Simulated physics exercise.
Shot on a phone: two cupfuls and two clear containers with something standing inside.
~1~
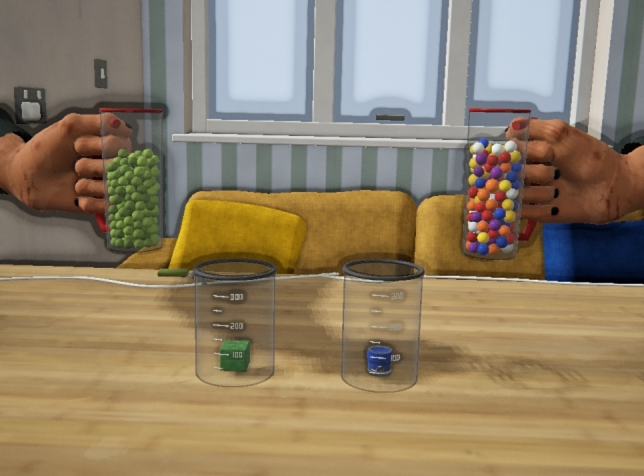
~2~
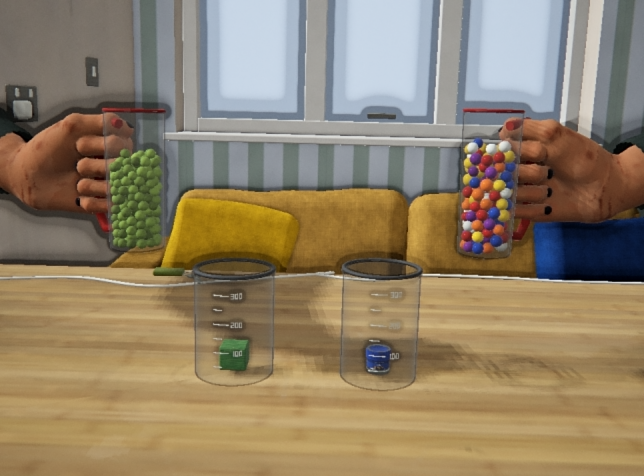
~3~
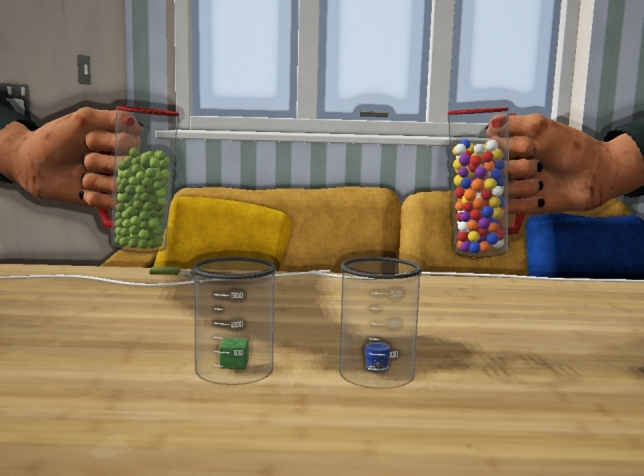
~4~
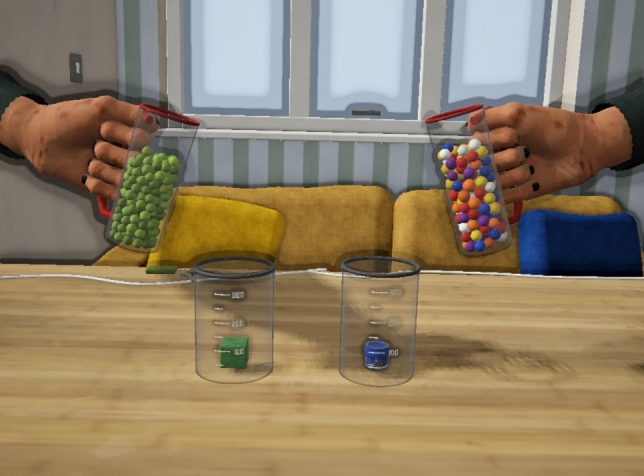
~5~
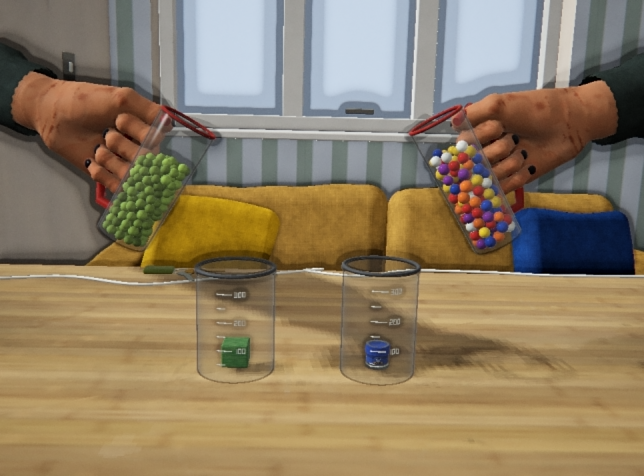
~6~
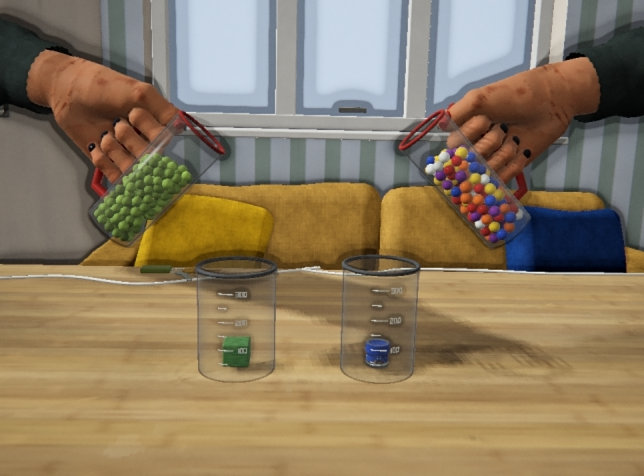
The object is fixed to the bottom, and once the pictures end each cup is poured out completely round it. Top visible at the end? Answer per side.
Left object: Out of sight. Right object: Out of sight.
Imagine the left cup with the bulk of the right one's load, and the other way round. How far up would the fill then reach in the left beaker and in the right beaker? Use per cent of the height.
50 and 45 percent.
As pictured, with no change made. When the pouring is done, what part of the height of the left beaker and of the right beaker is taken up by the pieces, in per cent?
Estimates: Left some 45; right some 45.
Then, 0.43 s after the last picture, left beaker empty, all of its cupful still in the cup; right beaker empty, all of its cupful still in the cup.
Then, 0.80 s after the last picture, left beaker nearly empty, most of its cupful still in the cup; right beaker nearly empty, about two thirds of its cupful still in the cup.
Then, 1.13 s after the last picture, left beaker a third full, none of its cupful still in the cup, a few pieces on the counter; right beaker half full, none of its cupful still in the cup.
At rest, left beaker half full (surface near (237, 319)), a scatter of pieces on the counter; right beaker half full (surface near (379, 318)), nothing beside it; the left thing is covered; the right thing is covered.
